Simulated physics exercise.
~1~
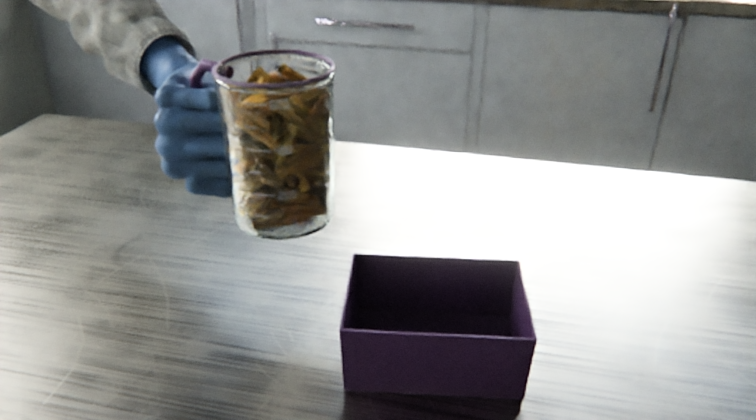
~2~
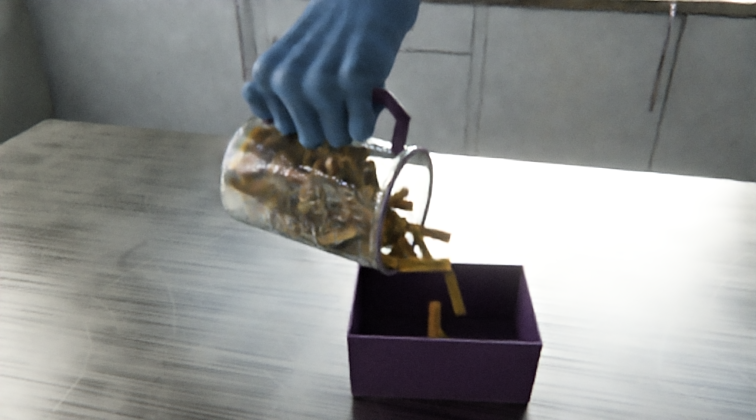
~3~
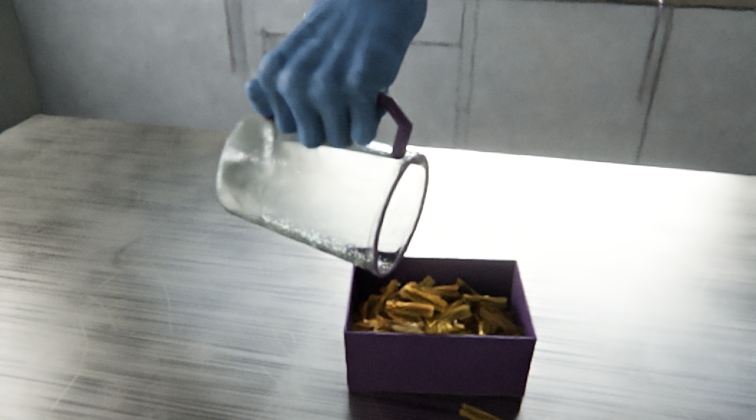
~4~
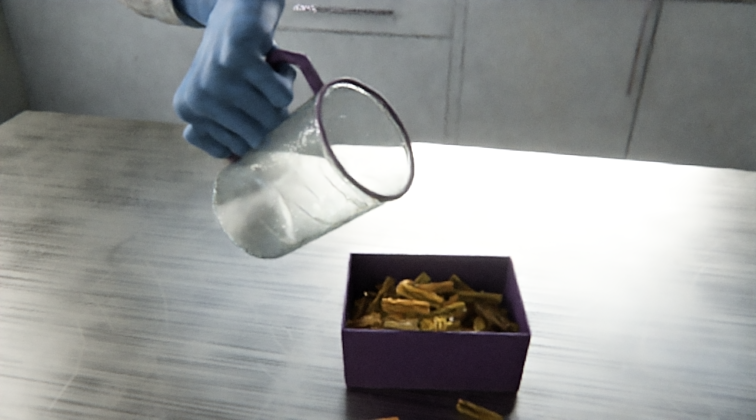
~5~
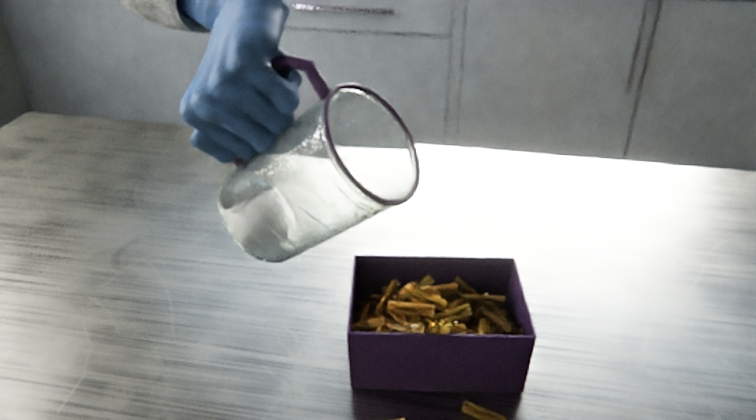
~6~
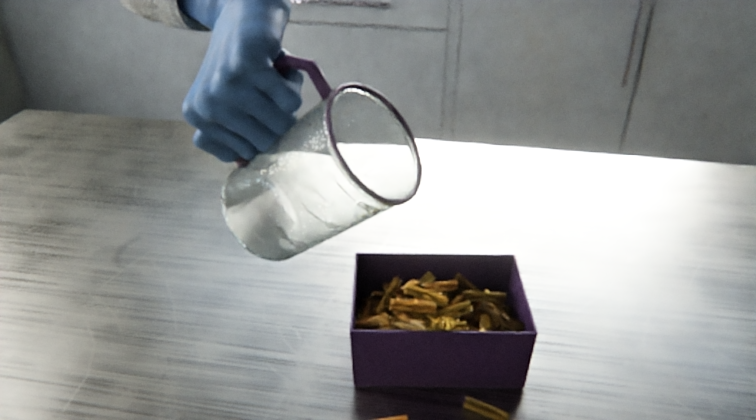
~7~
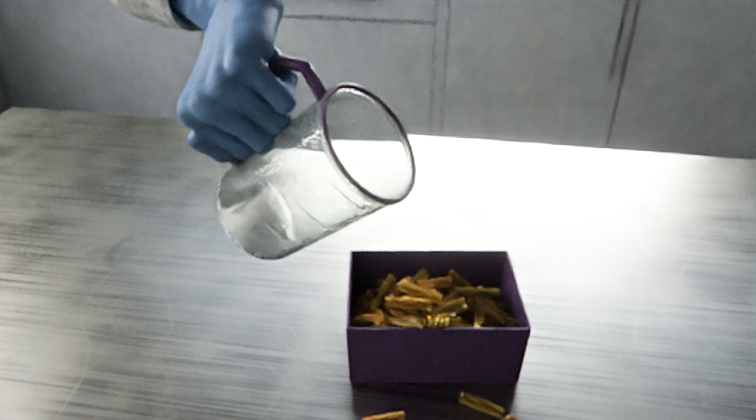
A blue-gloved hand tipped a clear jug of dry pasta over a purple box on a table, emptying it until the box was heaped and a few pieces lay outside, then tilted the empty jug partway back and held it there.
